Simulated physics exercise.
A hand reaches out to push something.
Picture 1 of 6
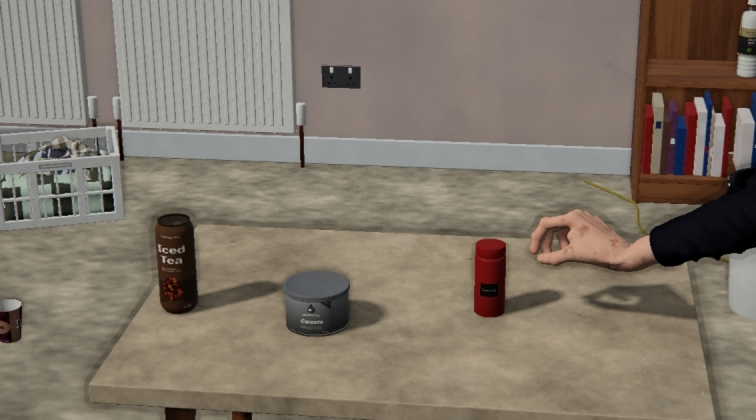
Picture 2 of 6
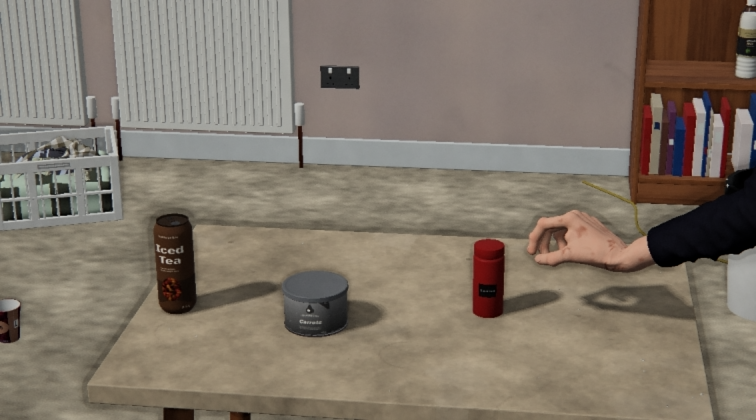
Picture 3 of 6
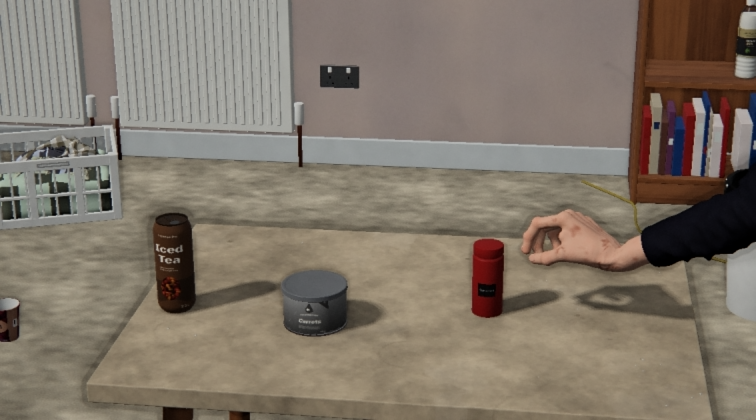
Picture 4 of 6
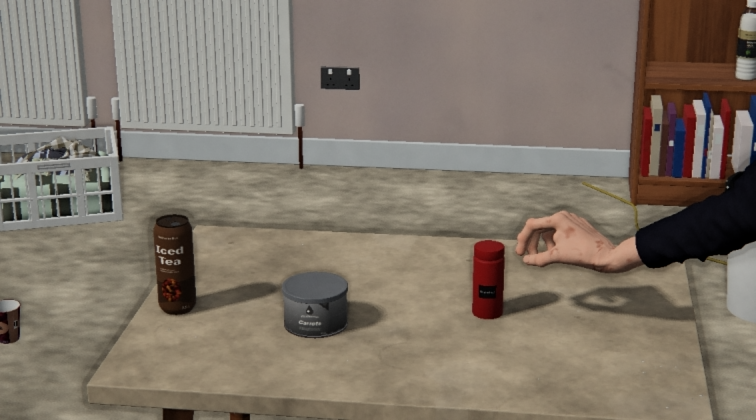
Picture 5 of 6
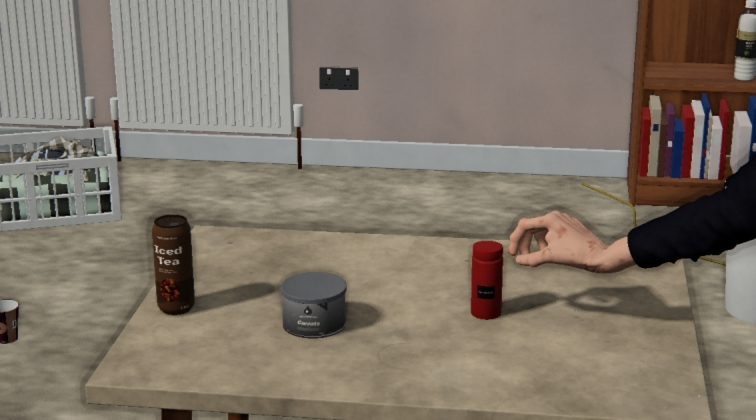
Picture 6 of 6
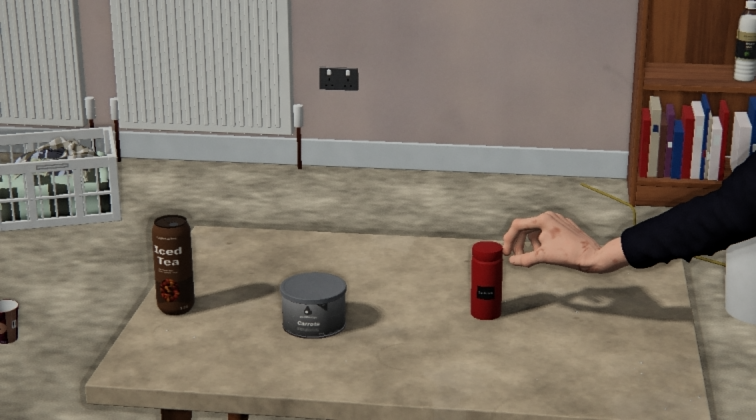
A hand slowly moving left toward a red shaker on a table, beside a grey tub and an iced tea can.
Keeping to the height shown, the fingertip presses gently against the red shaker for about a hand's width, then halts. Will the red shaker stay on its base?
No, it goes over.
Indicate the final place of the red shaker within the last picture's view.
Near (429, 296).
Then, 0.60 s later than the last frame, red shaker tilted by 32° near (465, 277).
Then, 0.80 s later than the last frame, red shaker on its side near (432, 298).
When it is over, lying over on the table, red shaker. End places, in pixels of the last picture, red shaker near (428, 296).
